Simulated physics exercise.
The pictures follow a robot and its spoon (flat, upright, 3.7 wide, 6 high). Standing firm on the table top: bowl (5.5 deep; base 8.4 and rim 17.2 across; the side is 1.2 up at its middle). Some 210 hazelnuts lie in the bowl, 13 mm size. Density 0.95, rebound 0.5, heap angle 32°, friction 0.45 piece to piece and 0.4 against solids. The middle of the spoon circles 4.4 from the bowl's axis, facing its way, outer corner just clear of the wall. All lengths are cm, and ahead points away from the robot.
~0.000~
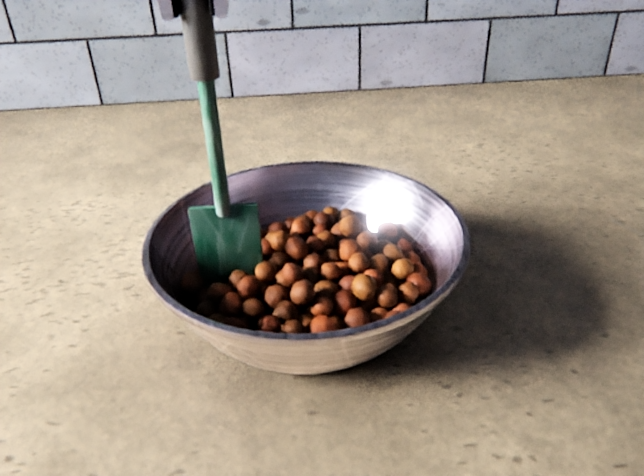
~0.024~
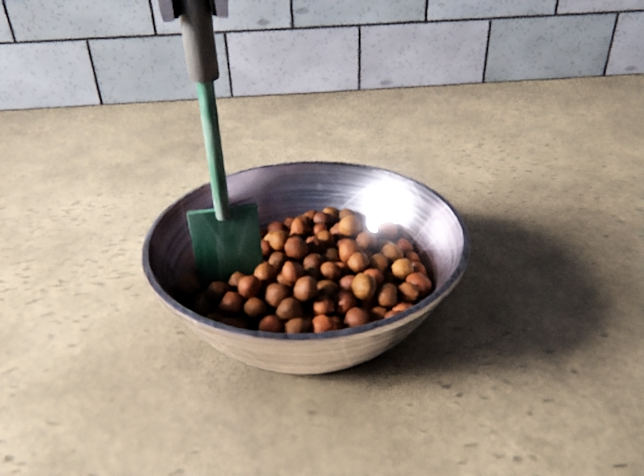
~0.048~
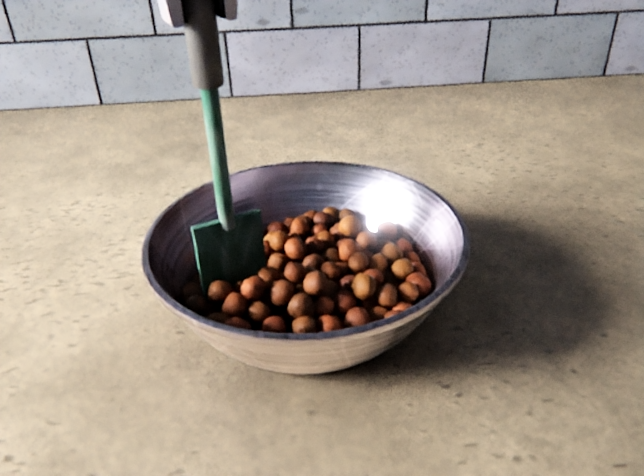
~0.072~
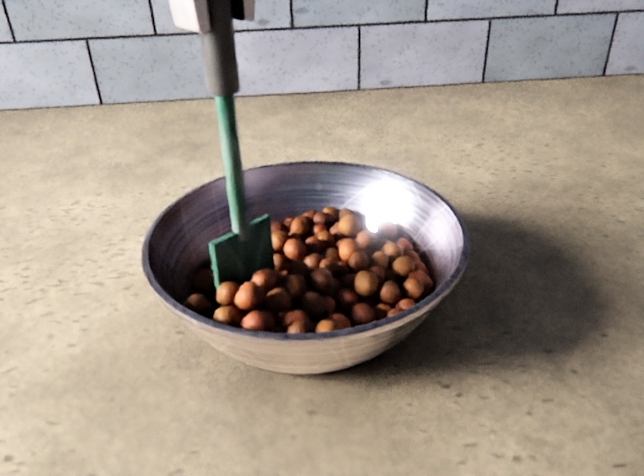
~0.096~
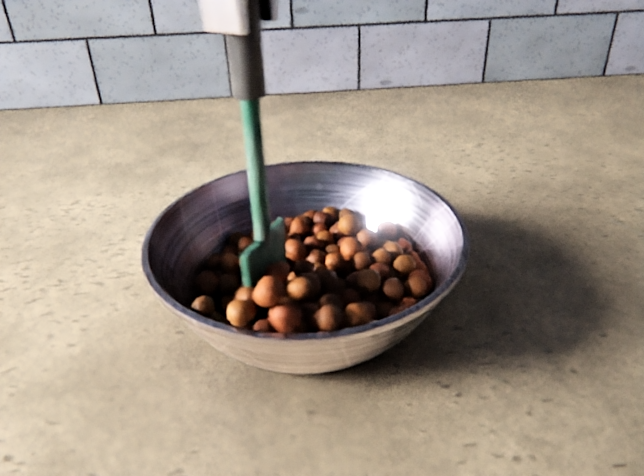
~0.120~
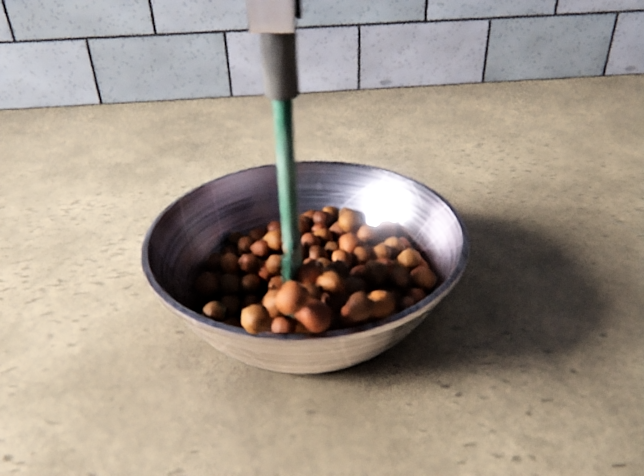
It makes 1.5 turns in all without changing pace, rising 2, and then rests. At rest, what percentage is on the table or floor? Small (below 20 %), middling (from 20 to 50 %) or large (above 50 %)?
Answer: Middling; from 20 to 50 % of the hazelnuts finish on the table or floor.
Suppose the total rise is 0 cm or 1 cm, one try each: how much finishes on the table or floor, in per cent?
Some 40 and 35 per cent.
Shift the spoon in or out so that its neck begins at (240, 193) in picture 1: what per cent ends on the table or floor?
Some 20 per cent.
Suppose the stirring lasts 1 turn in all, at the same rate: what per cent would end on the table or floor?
In that case some 20 per cent.
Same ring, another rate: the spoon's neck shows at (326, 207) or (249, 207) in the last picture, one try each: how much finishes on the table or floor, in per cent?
Some 40 and 15 per cent.
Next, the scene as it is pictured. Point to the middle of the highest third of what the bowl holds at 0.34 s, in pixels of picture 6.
Near (282, 190).
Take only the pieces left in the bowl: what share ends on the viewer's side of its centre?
Some 45 per cent.
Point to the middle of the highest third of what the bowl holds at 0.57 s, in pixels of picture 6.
Around (286, 302).
After 0.34 s, 257° round, highest piece 8 above the table; 175 in the bowl, 18 on the table or floor, 16 in flight or on the tool.
After 0.57 s, 75° round, highest piece 7 above the table; 153 in the bowl, 53 on the table or floor, 3 in flight or on the tool.
After 0.88 s, 180° round, highest piece 5 above the table; 150 in the bowl, 59 on the table or floor.
After 1.58 s, 180° round, highest piece 5 above the table; 150 in the bowl, 59 on the table or floor.
At rest, 150 in the bowl, 59 on the table or floor. That is 28 % on the table or floor.
